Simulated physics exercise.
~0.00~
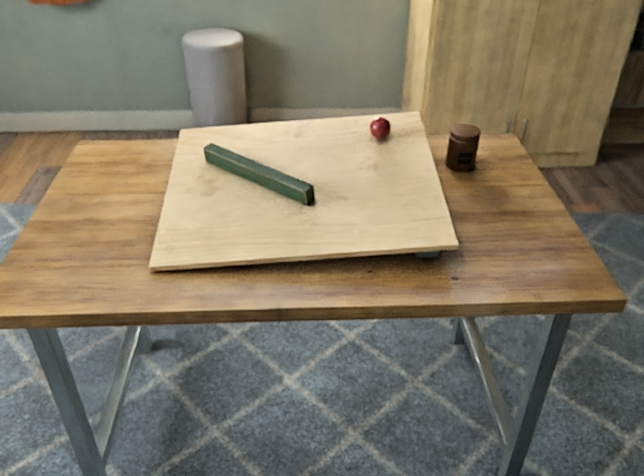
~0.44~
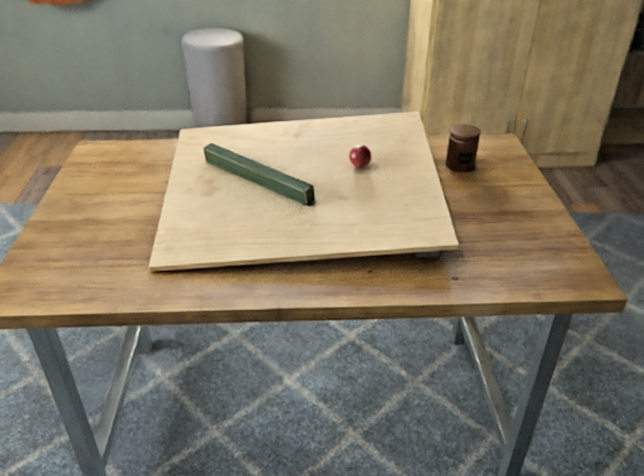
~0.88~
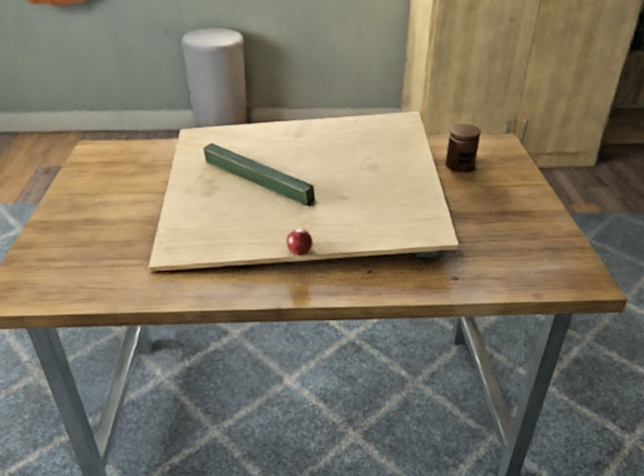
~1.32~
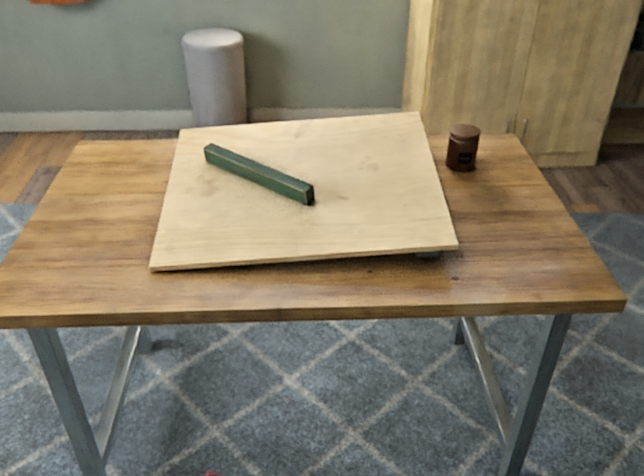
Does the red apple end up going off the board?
Yes, it does. The red apple travels down and to the left across the board and goes over the near side.
